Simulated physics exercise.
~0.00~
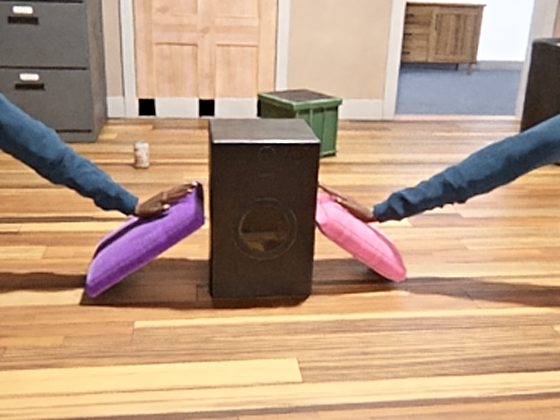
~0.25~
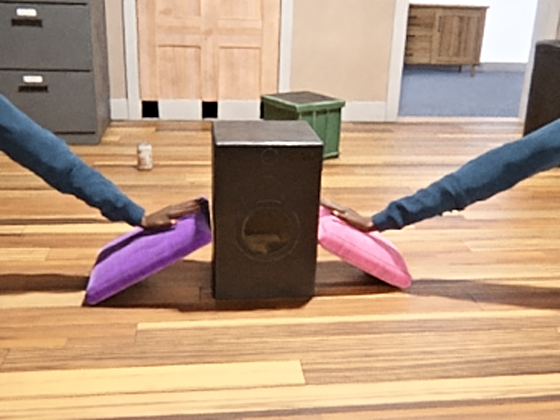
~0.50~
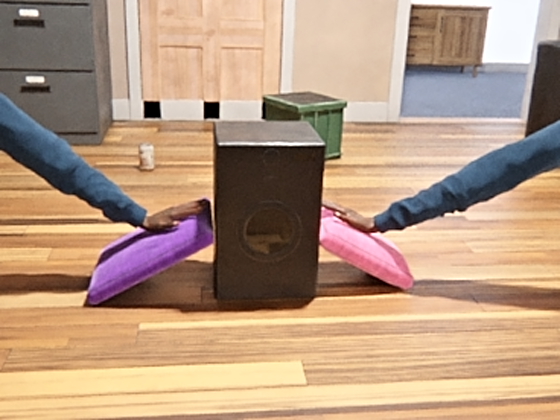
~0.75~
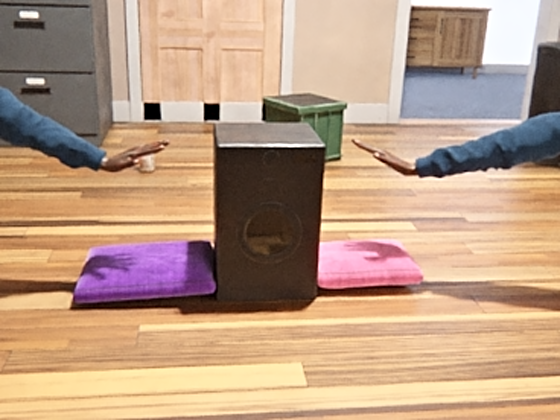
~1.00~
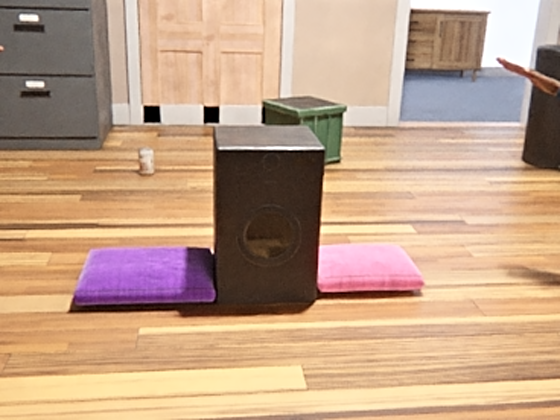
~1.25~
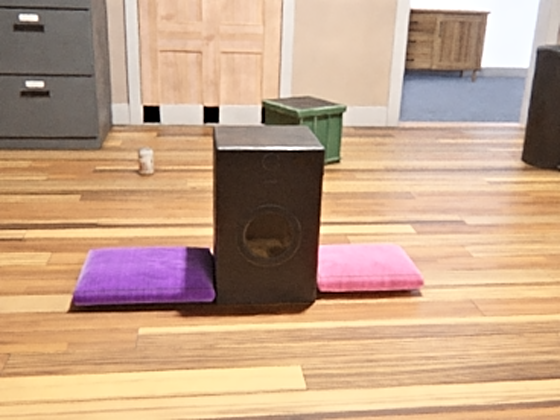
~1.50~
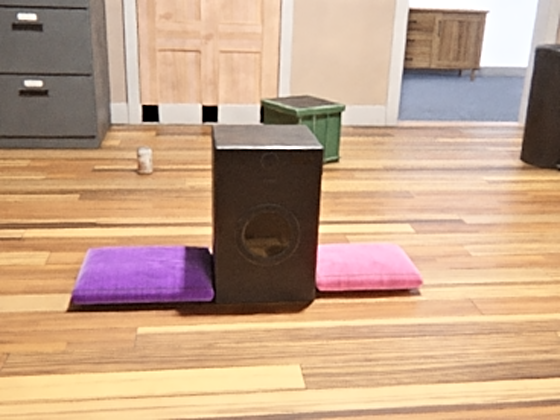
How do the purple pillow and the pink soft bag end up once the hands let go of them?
Neither stays leaning on the black machine. The purple pillow slips down and lies flat on the floor to the left, and the pink soft bag slumps flat on the floor to the right.
To begin with, two blue-sleeved arms reach in from the left and right, each hand holding a soft thing tilted against a side of an upright black machine on a wooden floor. The purple pillow leans on the left side and the pink soft bag on the right, and both sink slightly under the hands. Then the hands let go and lift away, and both soft things drop flat to the floor. The arms draw back out of view. At the end, the pillow and the bag lie flat on either side of the machine, which remains standing.
